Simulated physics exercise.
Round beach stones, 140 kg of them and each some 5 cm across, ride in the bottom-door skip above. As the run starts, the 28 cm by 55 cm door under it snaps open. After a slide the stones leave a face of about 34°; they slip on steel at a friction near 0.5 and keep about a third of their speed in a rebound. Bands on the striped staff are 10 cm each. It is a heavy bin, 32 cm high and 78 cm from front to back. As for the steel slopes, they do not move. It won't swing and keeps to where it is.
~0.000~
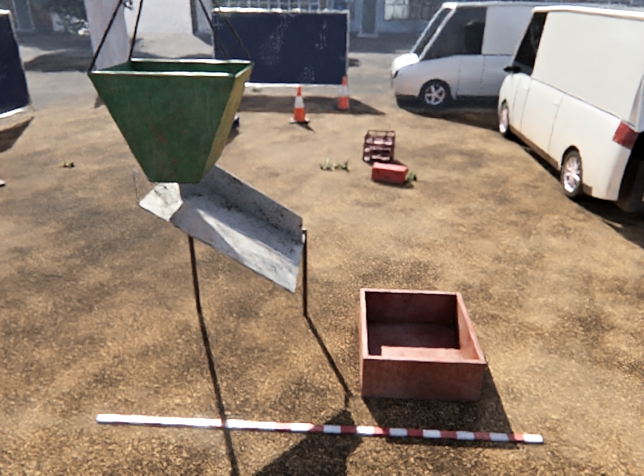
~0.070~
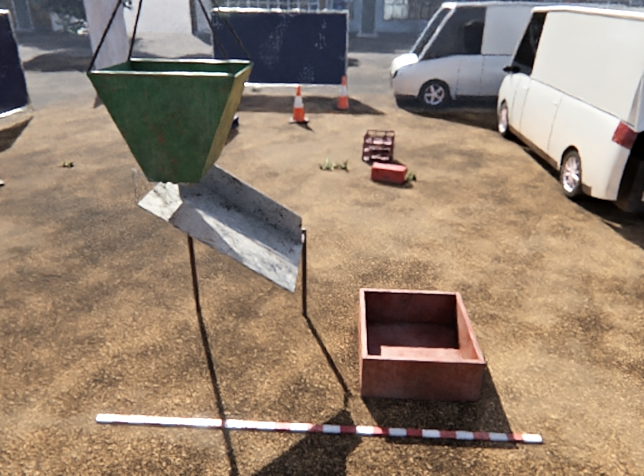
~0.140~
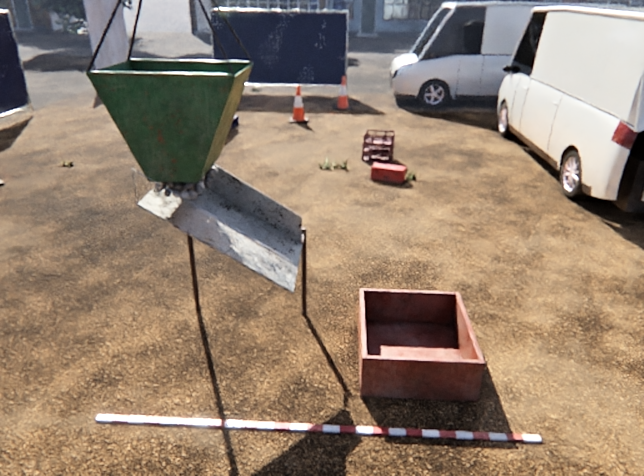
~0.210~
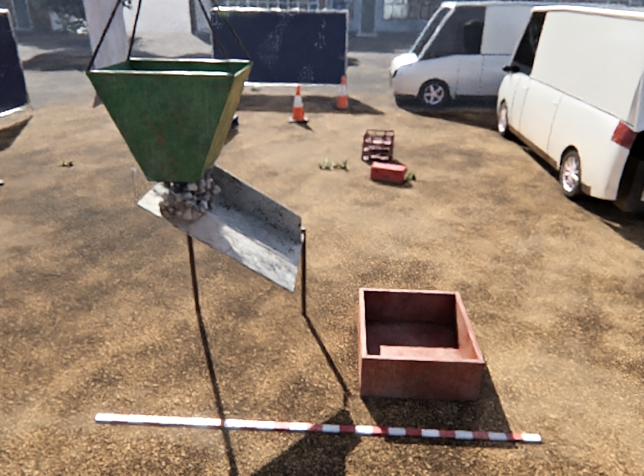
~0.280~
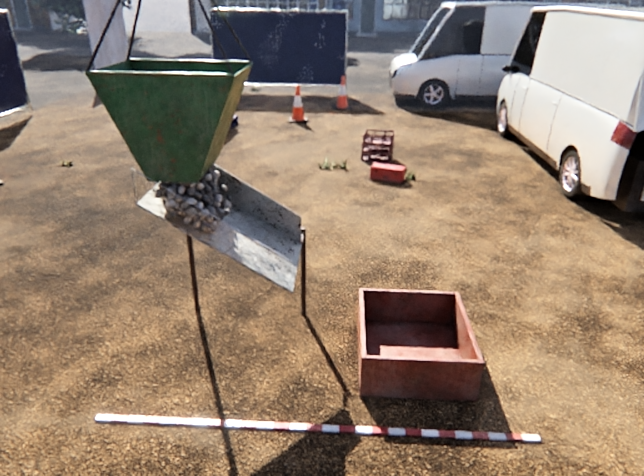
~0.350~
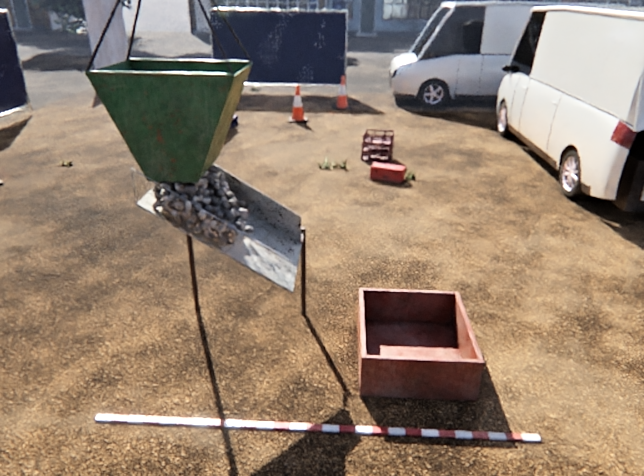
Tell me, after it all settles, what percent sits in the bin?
I'd put it at about 37 percent.
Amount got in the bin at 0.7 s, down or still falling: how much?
I'd put it near 0 per cent.
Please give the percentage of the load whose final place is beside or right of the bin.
Around 0 per cent of it.
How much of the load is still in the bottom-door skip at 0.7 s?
It keeps hold of roughly 15 per cent.
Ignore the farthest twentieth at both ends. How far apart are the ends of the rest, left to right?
About 110 cm.
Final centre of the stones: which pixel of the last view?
Centre at rest: Around (350, 348).
After 0.7 s, 13 % in the bottom-door skip, 74 % on the steel, 13 % falling or lying left of the bin; the stones farthest right are at (354, 320).
After 1.1 s, 0 % in the bottom-door skip, 47 % on the steel, 40 % falling or lying left of the bin, 13 % falling or lying in the bin; the stones farthest right are at (455, 354).
After 1.7 s, 0 % in the bottom-door skip, 2 % on the steel, 62 % falling or lying left of the bin, 35 % falling or lying in the bin, 1 % falling or lying beside or right of the bin; the stones farthest right are at (461, 361).
After 2.6 s, 0 % in the bottom-door skip, 61 % falling or lying left of the bin, 37 % falling or lying in the bin, 2 % falling or lying beside or right of the bin; the stones farthest right are at (464, 368).
After 4.5 s, 0 % in the bottom-door skip, 61 % left of the bin, 37 % in the bin, 2 % beside or right of the bin; the stones farthest right are at (466, 373).
